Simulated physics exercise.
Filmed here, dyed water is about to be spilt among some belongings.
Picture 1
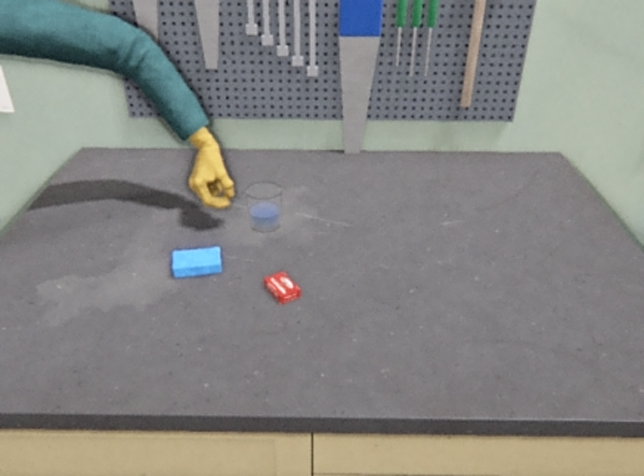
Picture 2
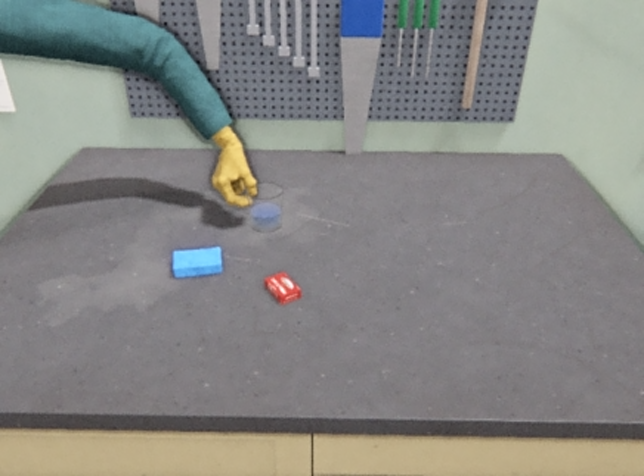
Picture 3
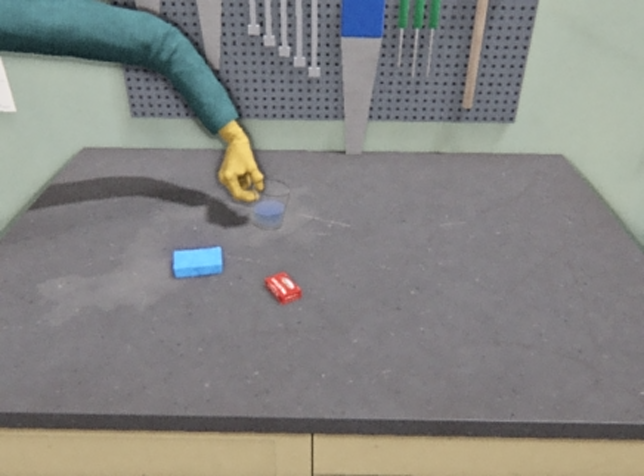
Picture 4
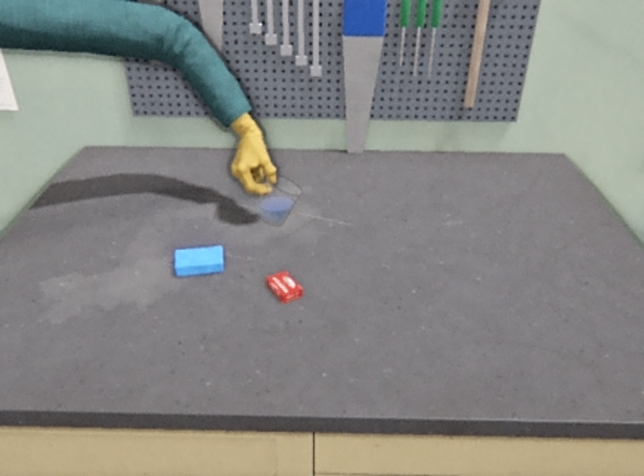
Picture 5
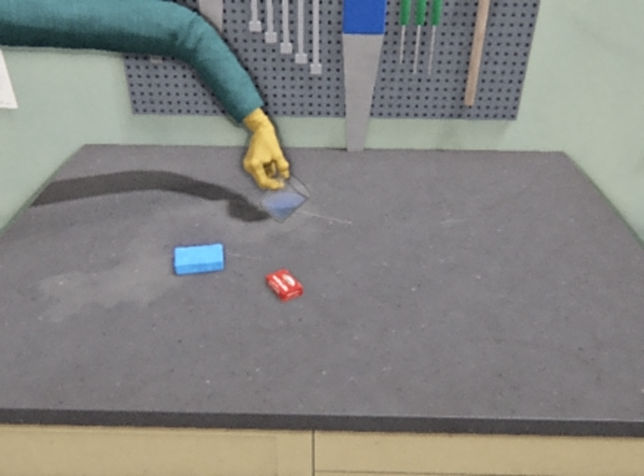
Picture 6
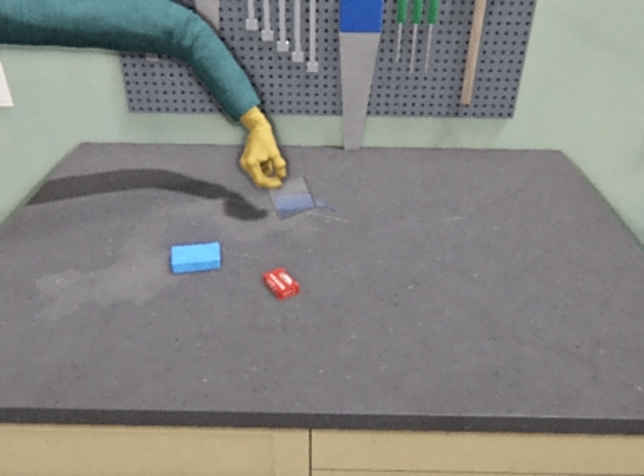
At first, a clear tumbler partly filled with blue liquid stands upright on a dark worktop, behind a blue sponge and a small red carton. A yellow-gloved hand reaches in from the left and nudges it near the rim, and the tumbler leans steeply to the right.
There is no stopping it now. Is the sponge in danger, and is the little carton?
As for the sponge, it keeps clear of it, and the little carton keeps clear of it.
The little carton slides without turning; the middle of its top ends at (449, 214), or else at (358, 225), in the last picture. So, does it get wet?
Try one: It gets hit. Try two: It gets hit.
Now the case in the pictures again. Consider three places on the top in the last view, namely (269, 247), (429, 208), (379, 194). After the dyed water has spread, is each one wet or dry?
In turn: Untouched, in the puddle, wet.
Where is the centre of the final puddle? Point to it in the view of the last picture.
In the last view, its middle sits roughly at (422, 207).
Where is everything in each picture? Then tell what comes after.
In the first frame, it stands upright; tumbler (265, 206) about a third full; sponge (196, 256); little carton (282, 284).
In the second frame, it is being nudged; tumbler about a third full, surface at (266, 210).
In the third frame, it is being nudged; tumbler (270, 204) about a third full; little carton (283, 284).
In the fourth frame, it is being nudged; tumbler (278, 200) tipped 25°; sponge (199, 255).
In the fifth frame, it is being nudged; tumbler (286, 197) tipped 45°.
In the sixth frame, it is falling; tumbler (294, 198) tipped 70°; sponge (195, 252); little carton (281, 280).
Next, the puddle covers about as much as a plate; the sponge is clear of it; the little carton is clear of it.
After that, the puddle covers about as much as a tray; the sponge is clear of it; the little carton is clear of it.
Finally, the puddle covers about as much as a tray; the sponge is clear of it; the little carton is clear of it.
